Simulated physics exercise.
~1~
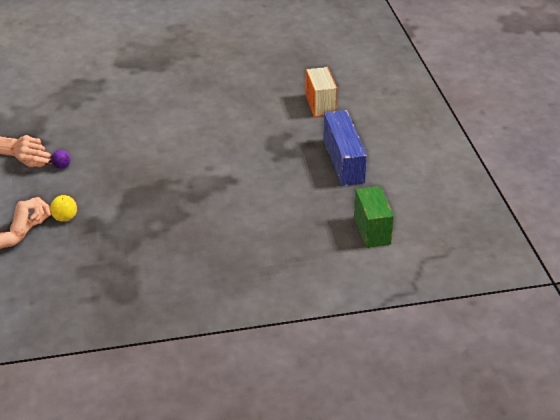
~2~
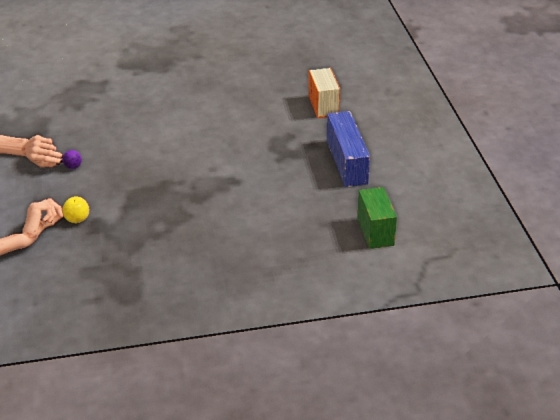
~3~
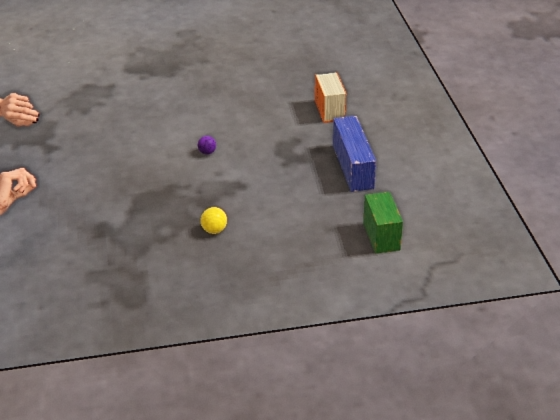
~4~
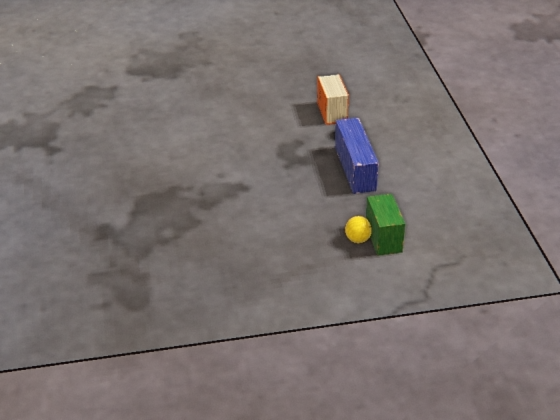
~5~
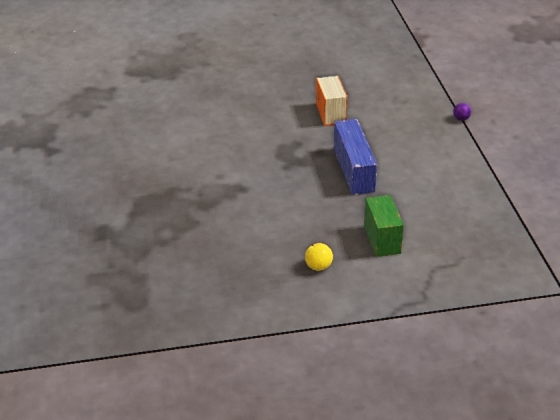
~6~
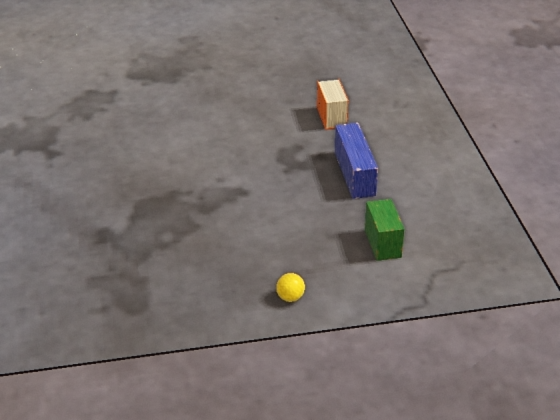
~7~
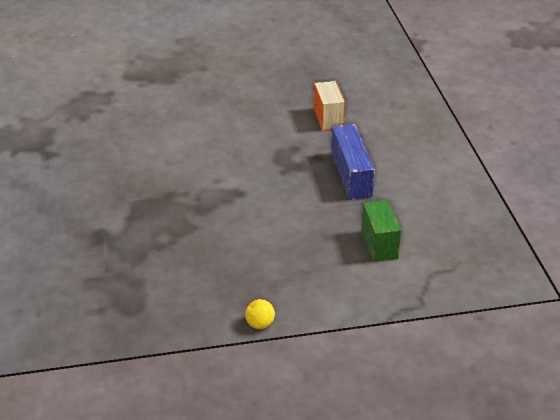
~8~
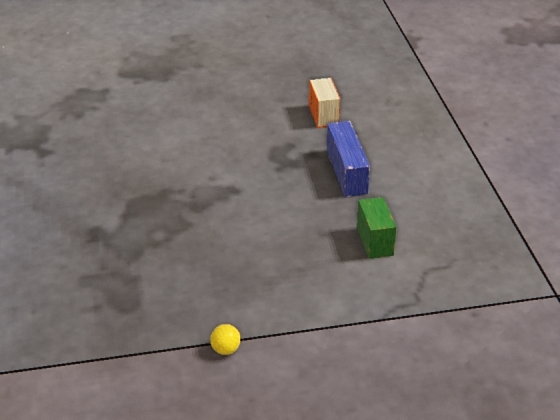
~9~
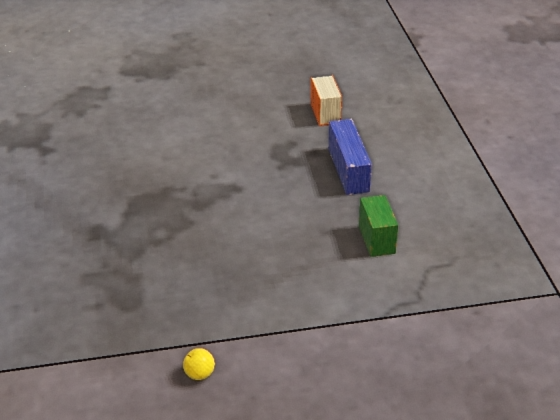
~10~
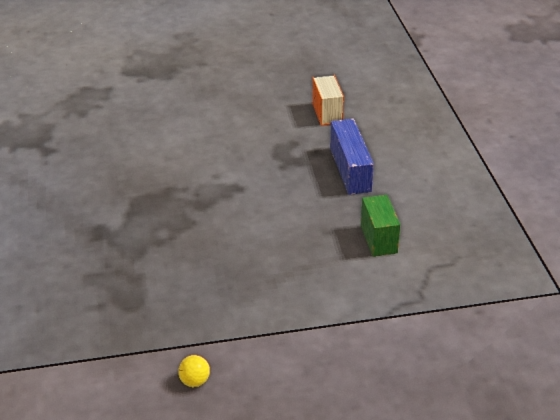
A purple ball and a yellow ball, each held by a hand at the left, start rolling right across a stained grey concrete floor seen from above at a slant. Ahead stand three blocks in a slanting row, cream and orange at the top, blue in the middle and green nearest. The hands let go and draw back out of sight. The yellow ball strikes the green block and bounces back, while the purple one passes through and appears beyond the row, then leaves view. The yellow ball rolls down and left over the dark floor line, ending near the bottom.
